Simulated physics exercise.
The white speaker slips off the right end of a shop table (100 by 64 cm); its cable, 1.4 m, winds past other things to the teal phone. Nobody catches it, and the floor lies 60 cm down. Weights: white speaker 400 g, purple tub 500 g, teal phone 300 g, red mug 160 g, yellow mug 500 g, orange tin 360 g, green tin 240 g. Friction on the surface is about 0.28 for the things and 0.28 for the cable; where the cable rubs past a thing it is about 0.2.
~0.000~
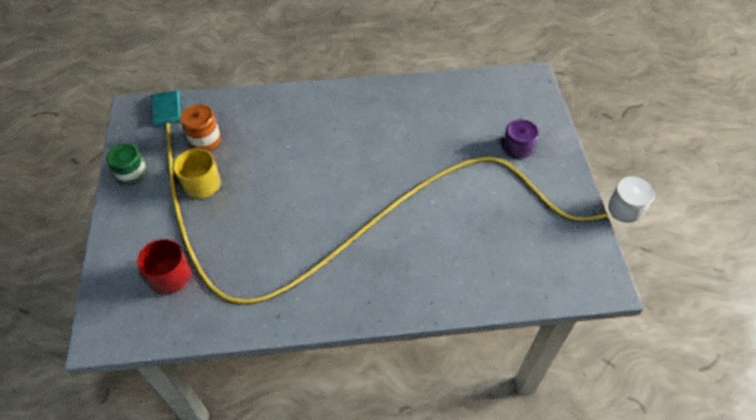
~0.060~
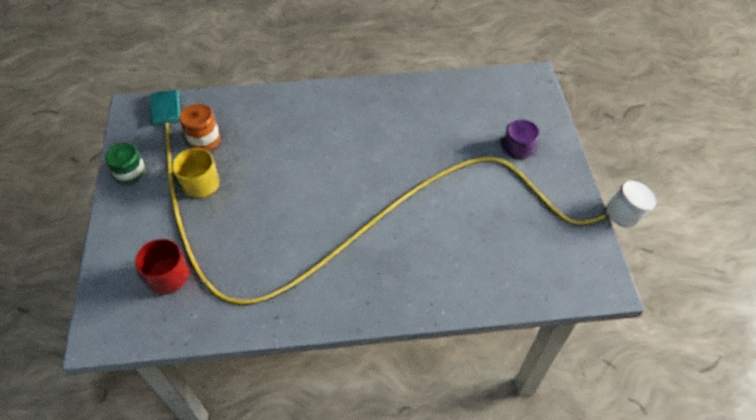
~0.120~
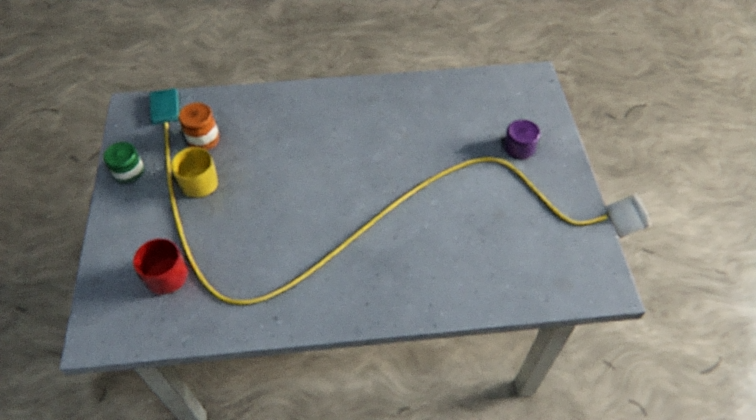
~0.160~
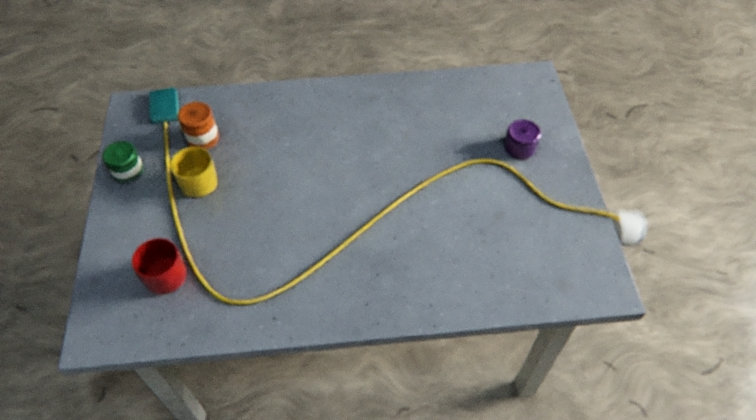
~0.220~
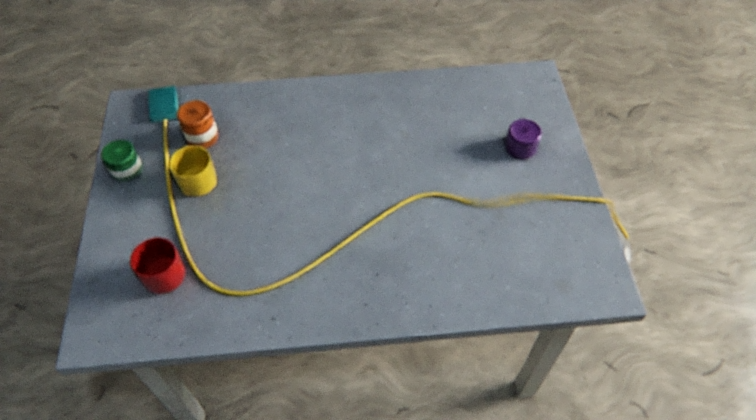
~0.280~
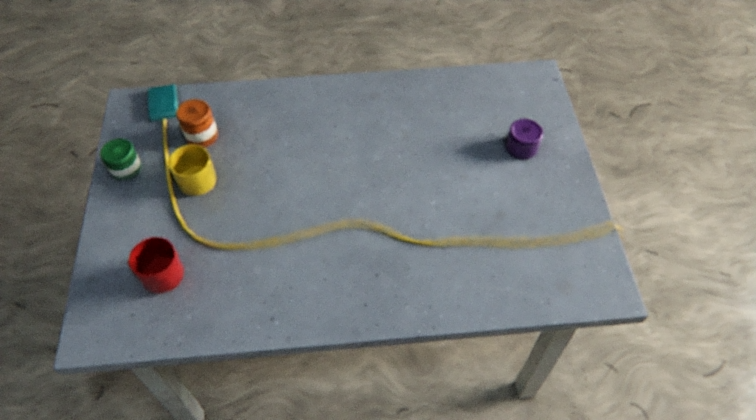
A white cup-like object tipping off the right edge of a gray table, dragging a curved yellow cable straighter past colorful containers.
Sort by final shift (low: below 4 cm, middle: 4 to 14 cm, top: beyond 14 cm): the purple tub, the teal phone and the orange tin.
In order: The purple tub hardly moves; the teal phone reaches the top band; the orange tin barely shifts.
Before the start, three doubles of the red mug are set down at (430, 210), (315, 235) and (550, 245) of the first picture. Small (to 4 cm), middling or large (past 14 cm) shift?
In turn: Large, large, small.
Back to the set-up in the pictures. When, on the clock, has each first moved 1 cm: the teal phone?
Teal phone 0.36 s.
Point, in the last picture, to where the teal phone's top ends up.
Around (177, 194).
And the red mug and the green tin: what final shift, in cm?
About: Red mug 0 cm, green tin 0 cm.
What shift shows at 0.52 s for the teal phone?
Teal phone 15 cm.
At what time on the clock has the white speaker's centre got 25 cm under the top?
About: 0.28 s.
By 0.5 s, the cable's tail end at (181, 169); teal phone 15 cm off its start, orange tin 2 cm off its start, yellow mug 12 cm off its start.
By 0.7 s, the cable's tail end at (202, 194); teal phone 25 cm off its start, orange tin 2 cm off its start, yellow mug 18 cm off its start.
By 1.0 s, the cable's tail end at (203, 195); teal phone 26 cm off its start at (177, 194), orange tin 2 cm off its start at (200, 113), yellow mug 18 cm off its start at (261, 109).
By 1.2 s, the cable's tail end at (203, 195); teal phone 26 cm off its start, orange tin 2 cm off its start, yellow mug 18 cm off its start.
By 2.4 s, the cable's tail end at (203, 195); teal phone 26 cm off its start at (177, 194), orange tin 2 cm off its start at (200, 113), purple tub 0 cm off its start at (527, 130), yellow mug 18 cm off its start at (261, 109).
